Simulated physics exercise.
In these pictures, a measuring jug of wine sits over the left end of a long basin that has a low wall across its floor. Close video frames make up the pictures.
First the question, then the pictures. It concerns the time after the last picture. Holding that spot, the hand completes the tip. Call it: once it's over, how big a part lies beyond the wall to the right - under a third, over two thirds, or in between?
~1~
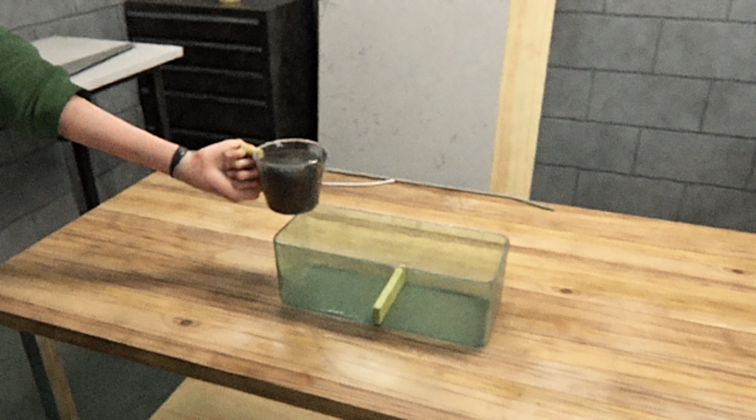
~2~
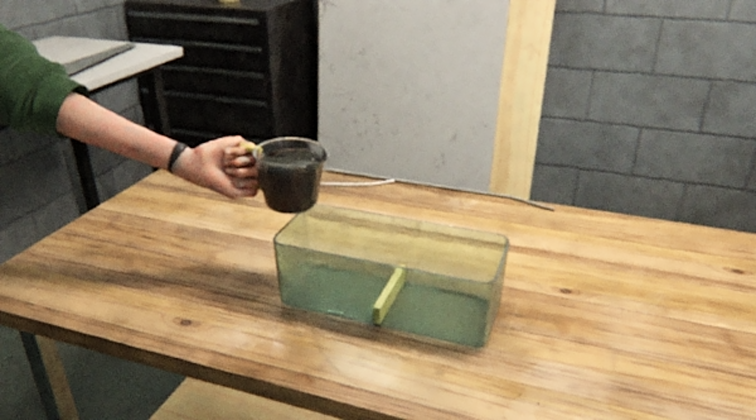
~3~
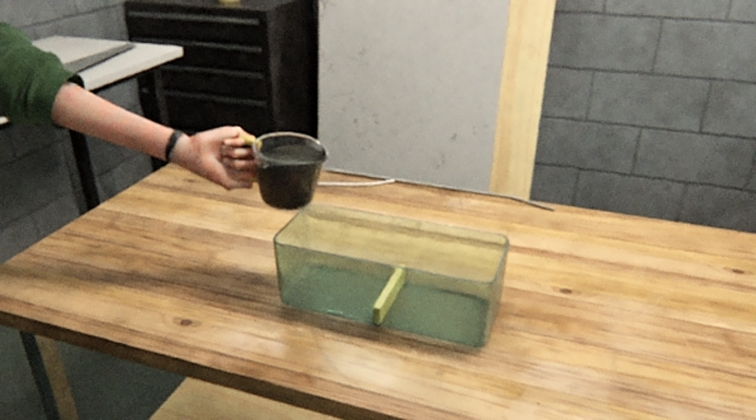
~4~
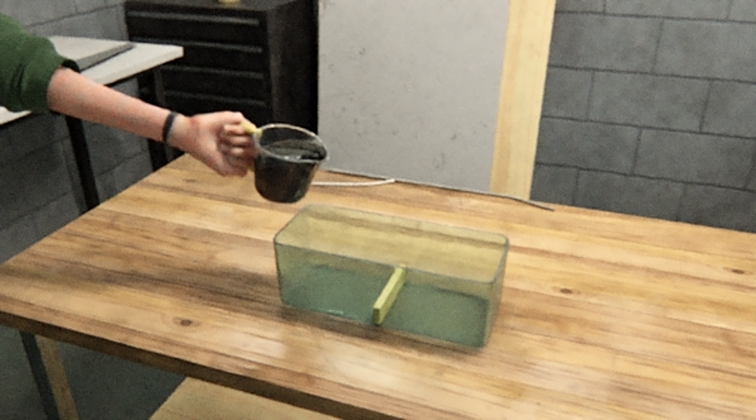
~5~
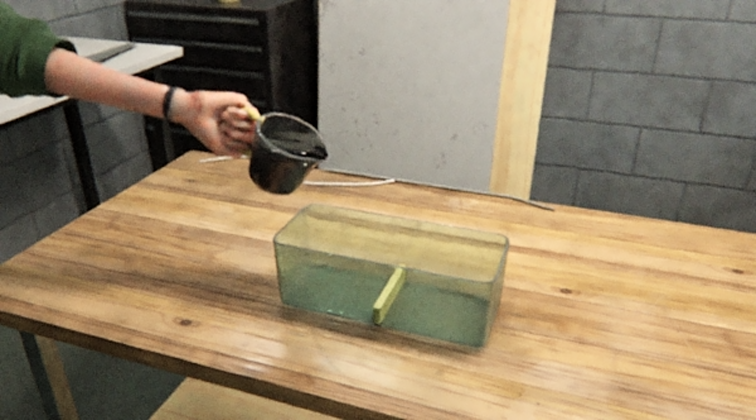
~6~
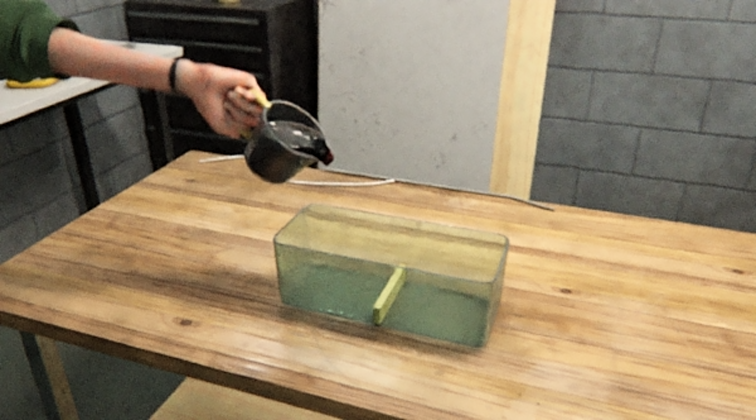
In between.
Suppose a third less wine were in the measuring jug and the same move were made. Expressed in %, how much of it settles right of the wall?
My estimate is about 55 percent.
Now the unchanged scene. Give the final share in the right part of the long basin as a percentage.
Share approx. 55 %.
A moment on, the measuring jug is tipped right over and 44 per cent is still to pour, 7 is left of the wall and 0 right of it.
Next, the measuring jug is tipped right over and 1 per cent is still to pour, 23 is left of the wall and 58 right of it.
Then the measuring jug is tipped right over and 0 per cent is still to pour, 25 is left of the wall and 55 right of it.
Later the measuring jug is tipped right over and 0 per cent is still to pour, 35 is left of the wall and 55 right of it.
At rest 36 per cent lies left of the wall, 55 right of it and 9 outside.
